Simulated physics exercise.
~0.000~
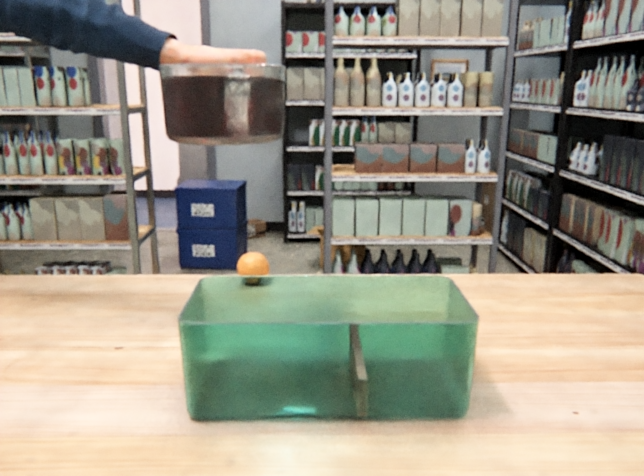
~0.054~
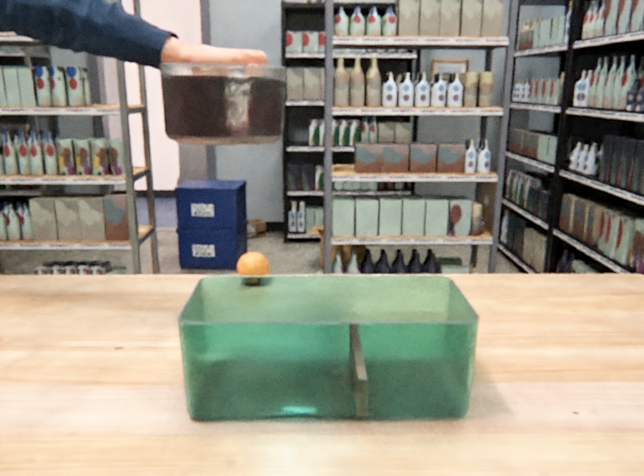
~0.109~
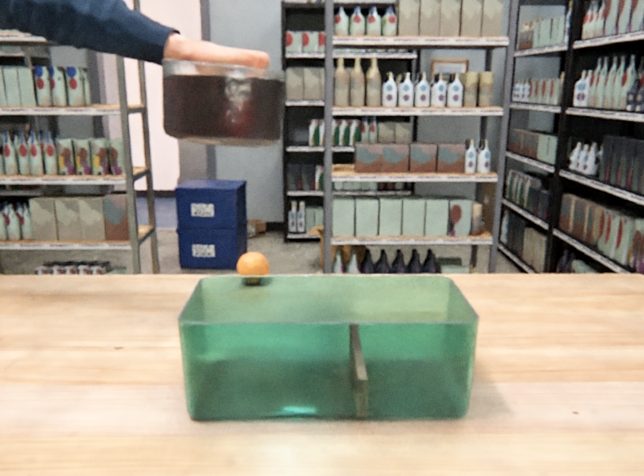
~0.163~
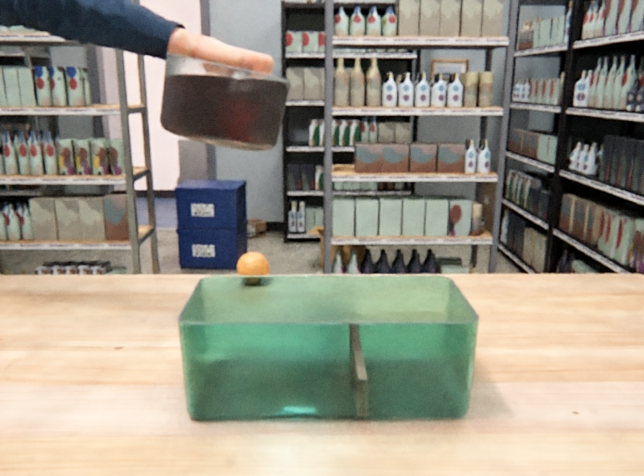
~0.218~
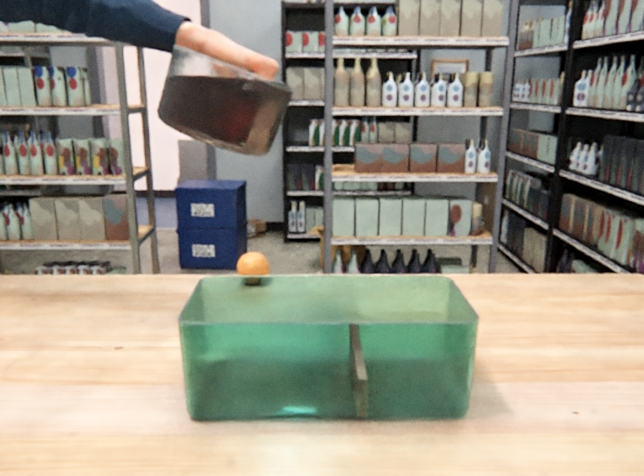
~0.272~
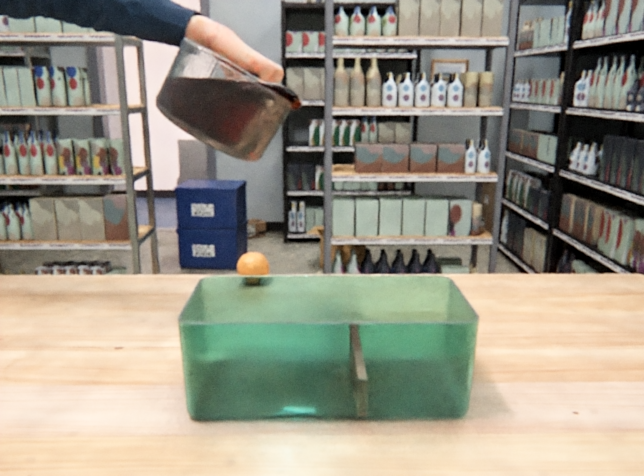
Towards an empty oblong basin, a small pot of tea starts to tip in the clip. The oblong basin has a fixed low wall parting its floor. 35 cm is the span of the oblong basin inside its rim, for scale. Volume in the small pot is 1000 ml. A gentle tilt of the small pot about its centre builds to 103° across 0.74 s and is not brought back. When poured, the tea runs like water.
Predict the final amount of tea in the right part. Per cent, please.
The right part ends with roughly 50 per cent.
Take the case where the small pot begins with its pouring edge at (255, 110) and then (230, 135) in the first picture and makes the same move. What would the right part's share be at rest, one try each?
About 5 %, then about 10 %.
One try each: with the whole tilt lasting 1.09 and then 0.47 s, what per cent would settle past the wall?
60 per cent first, 30 per cent second.
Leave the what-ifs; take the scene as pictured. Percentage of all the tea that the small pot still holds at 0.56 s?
At that time about 36 in a hundred parts are still held.
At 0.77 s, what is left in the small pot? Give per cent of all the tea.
8 %.
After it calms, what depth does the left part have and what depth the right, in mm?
Once settled, the left stands around 14 mm and the right around 24 mm.
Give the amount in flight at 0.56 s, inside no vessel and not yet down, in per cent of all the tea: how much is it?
Share: Roughly 52 per cent.
By 0.56 s the tilt is 89° and 37 per cent is still to pour, 4 is left of the wall and 8 right of it.
By 0.77 s the tilt is 103° and 8 per cent is still to pour, 25 is left of the wall and 50 right of it.
By 1.00 s the tilt is 103° and 1 per cent is still to pour, 43 is left of the wall and 50 right of it.
By 1.24 s the tilt is 103° and 0 per cent is still to pour, 47 is left of the wall and 50 right of it.
At rest 48 per cent lies left of the wall, 50 right of it and 2 outside.
